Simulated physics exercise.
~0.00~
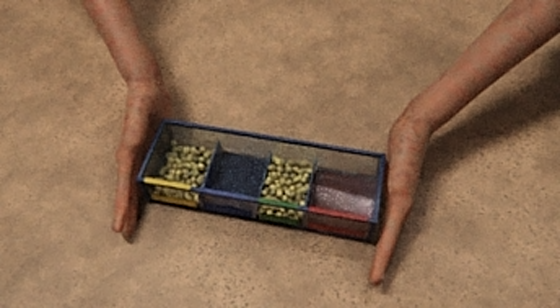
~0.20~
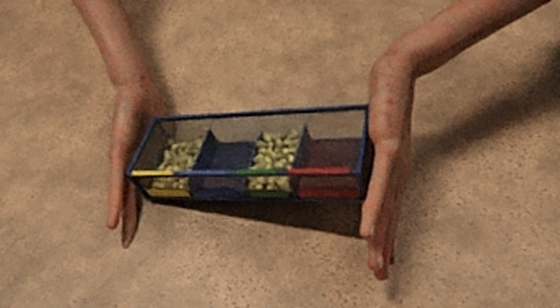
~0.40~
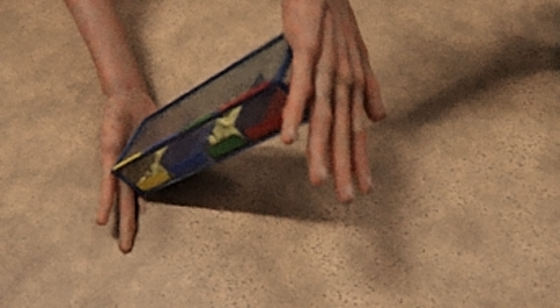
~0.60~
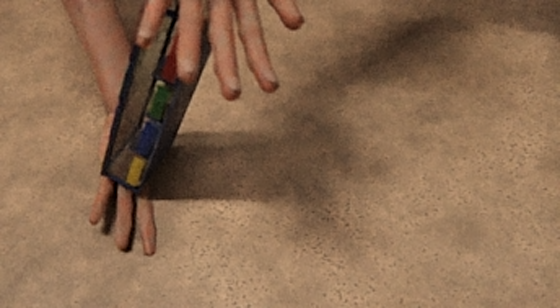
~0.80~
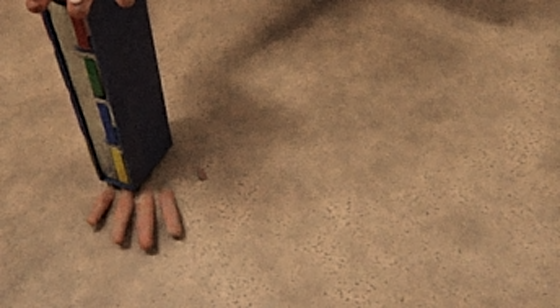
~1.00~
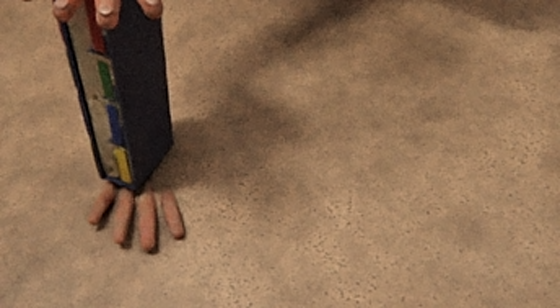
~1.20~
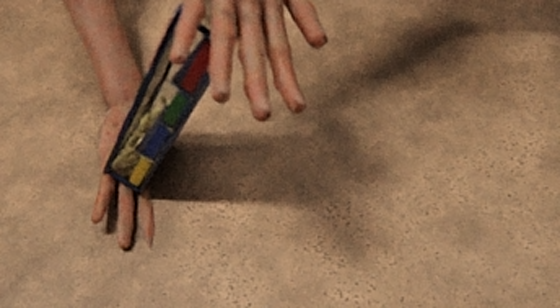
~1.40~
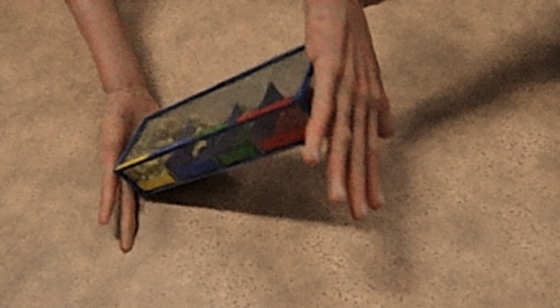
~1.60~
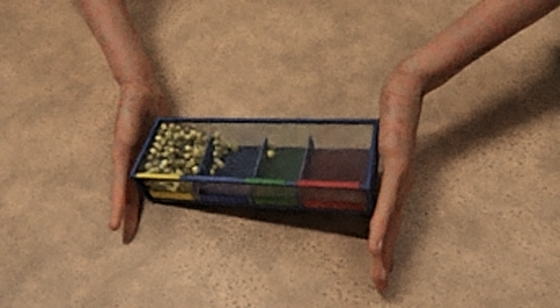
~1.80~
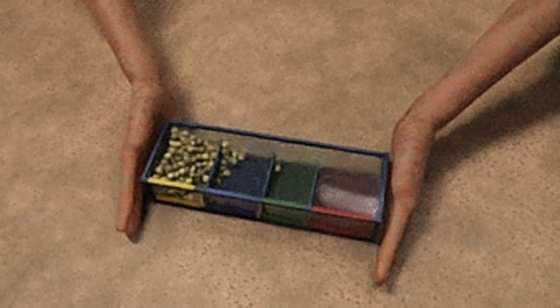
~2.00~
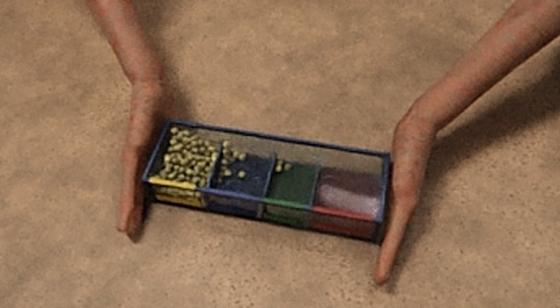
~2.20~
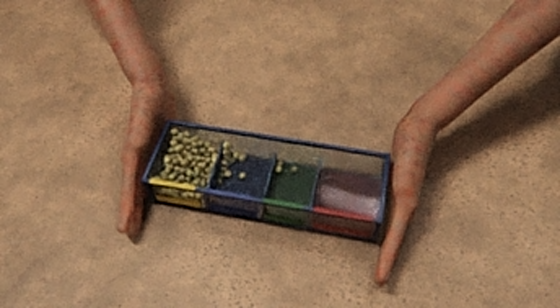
A mottled tan surface is seen from above, with a slight sway to the view. Two bare hands hold the ends of a clear-lidded, dark-edged box whose four compartments are marked yellow, blue, green and red from left to right, with pale green beans heaped in the yellow and green ones. The right hand lifts its end up and over to the left until the box stands upright on its left end. It then lowers the box back flat. Most beans now fill the yellow compartment, a few lie in blue, and green and red look almost empty.
